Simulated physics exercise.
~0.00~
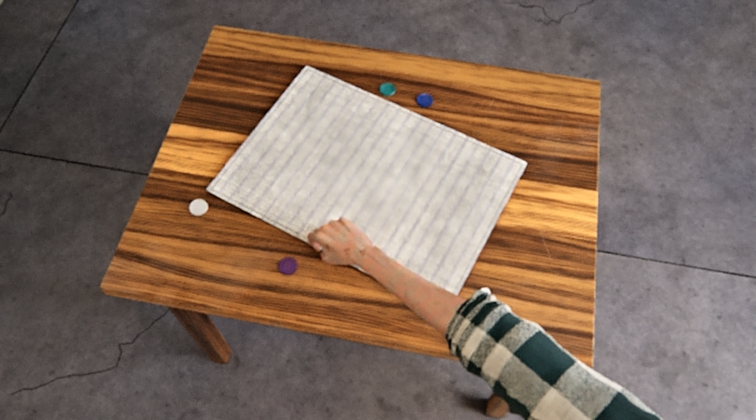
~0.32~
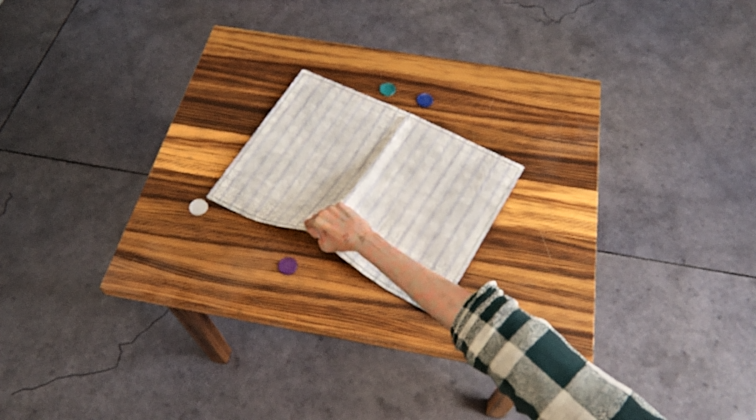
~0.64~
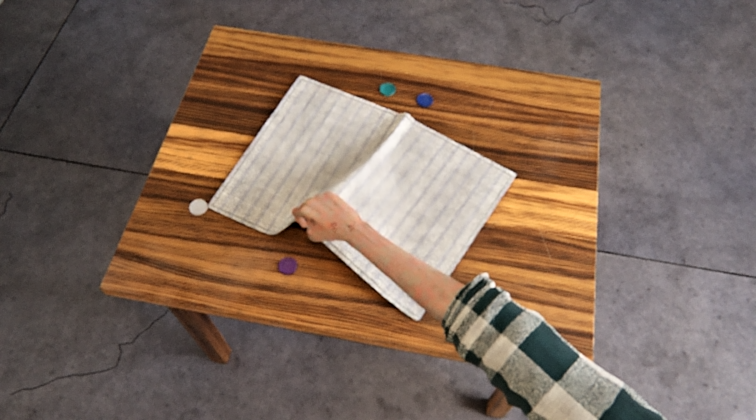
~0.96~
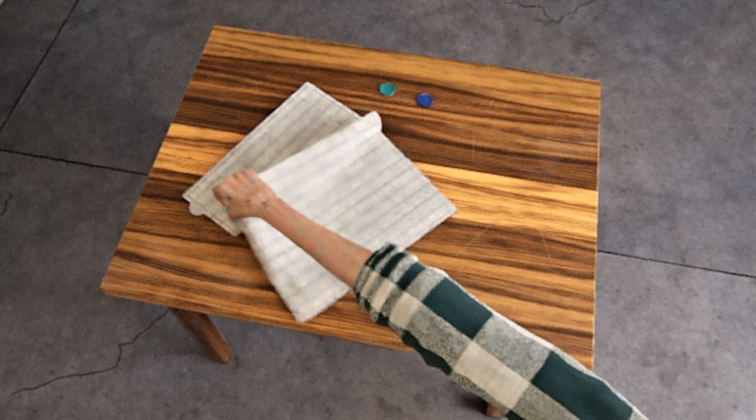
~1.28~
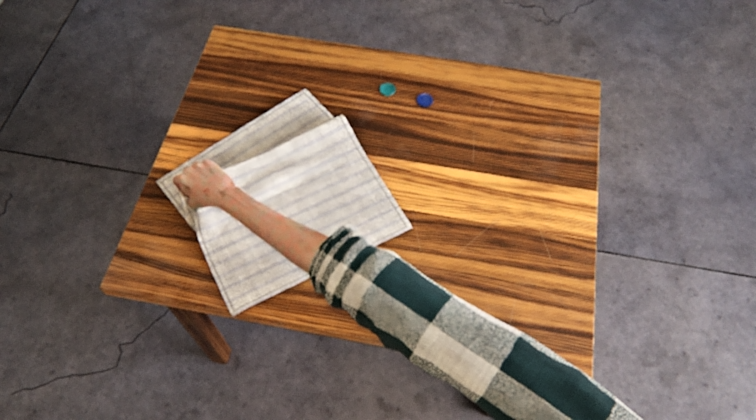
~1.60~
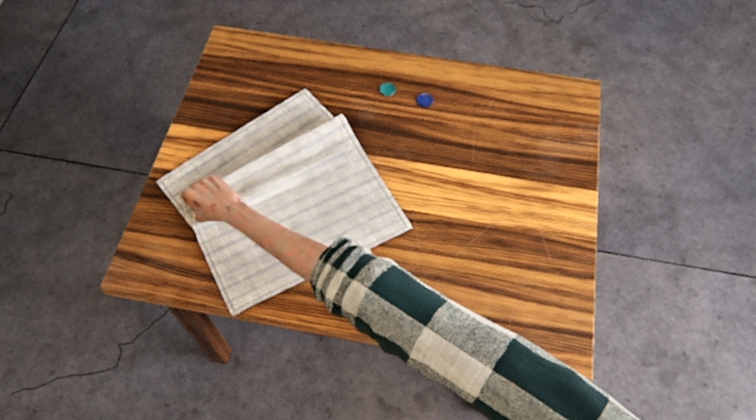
On a striped wooden table, a hand in a plaid sleeve pinched the near edge of a pale towel, folded and dragged it left over the white and purple discs, and left it loosely doubled there, with the teal and blue ones still showing.
